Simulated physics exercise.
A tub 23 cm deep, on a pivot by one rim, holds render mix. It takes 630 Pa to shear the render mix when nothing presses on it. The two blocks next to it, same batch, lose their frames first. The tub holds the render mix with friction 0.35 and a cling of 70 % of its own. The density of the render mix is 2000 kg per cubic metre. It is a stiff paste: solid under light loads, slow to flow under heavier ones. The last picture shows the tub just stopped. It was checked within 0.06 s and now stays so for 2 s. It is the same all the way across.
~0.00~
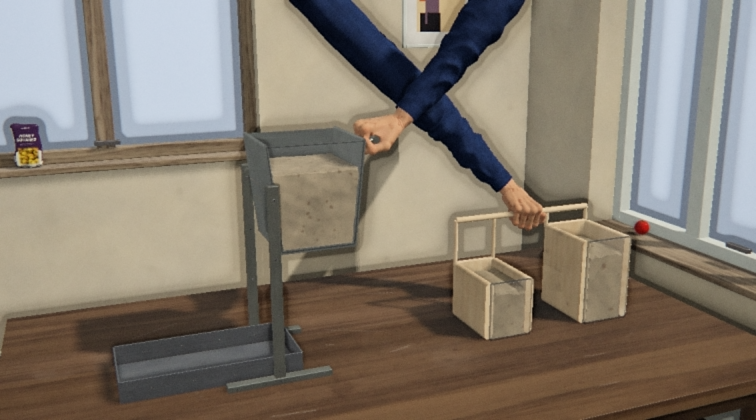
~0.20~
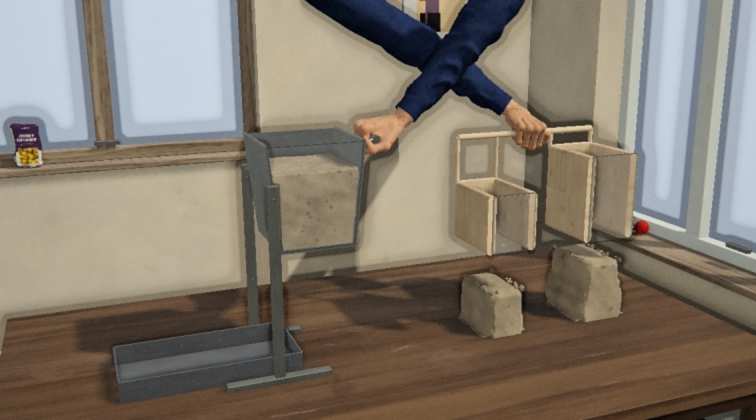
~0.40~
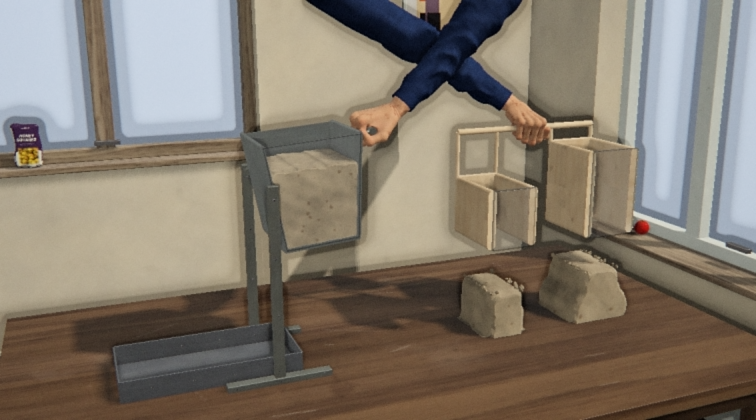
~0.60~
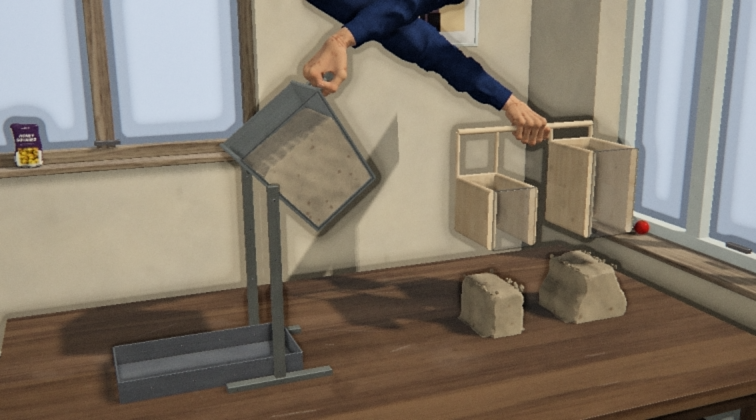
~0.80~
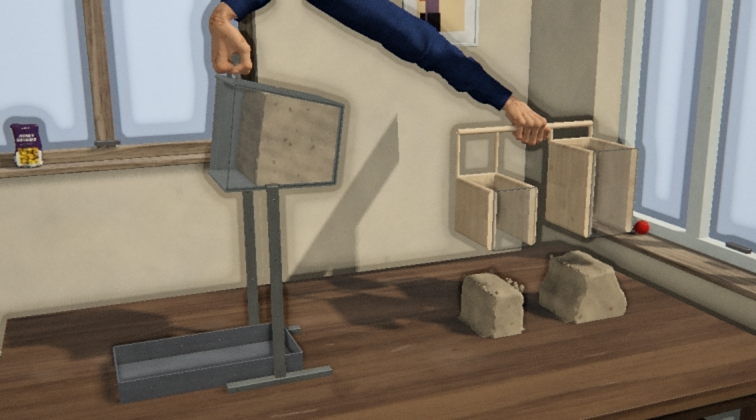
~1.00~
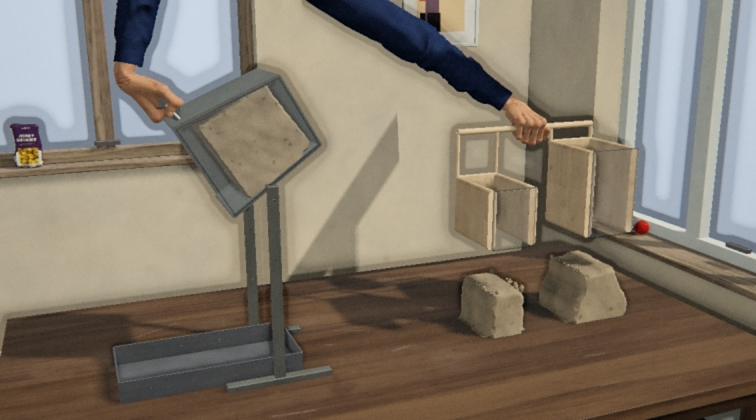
Blue-sleeved arms lifting joined wooden boxes off two sandy blocks, the right one slumping, then tilting a grey tub of mix leftward.
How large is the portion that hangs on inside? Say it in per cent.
About 0 %.
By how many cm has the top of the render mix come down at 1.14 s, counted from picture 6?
Some 10 cm.
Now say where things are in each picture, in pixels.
Handle-side rim at (362, 140), tilt 0 degrees; top of the render mix at (347, 168); blocks stand 12 cm, 19 cm (left to right), in the first frame.
Handle-side rim at (362, 140), tilt 0 degrees; top of the render mix at (347, 168); blocks stand 12 cm, 17 cm (left to right), in the second frame.
Handle-side rim at (358, 133), tilt 4 degrees; top of the render mix at (351, 162); blocks stand 12 cm, 14 cm (left to right), in the third frame.
Handle-side rim at (315, 91), tilt 38 degrees; top of the render mix at (328, 120); blocks stand 12 cm, 14 cm (left to right), in the fourth frame.
Handle-side rim at (234, 86), tilt 82 degrees; top of the render mix at (271, 95); blocks stand 12 cm, 14 cm (left to right), in the fifth frame.
Handle-side rim at (176, 131), tilt 120 degrees; top of the render mix at (263, 89); blocks stand 12 cm, 14 cm (left to right), in the sixth frame.
After 1.14 s, the tub is at 120 degrees and holds 66 %.
After 1.31 s, the tub is at 120 degrees and holds 0 %.
After 1.48 s, the tub is at 120 degrees and holds 0 %.
After 1.65 s, the tub is at 120 degrees and holds 0 %.
After 3.00 s, at the end, the tub is at 120 degrees and holds 0 %.
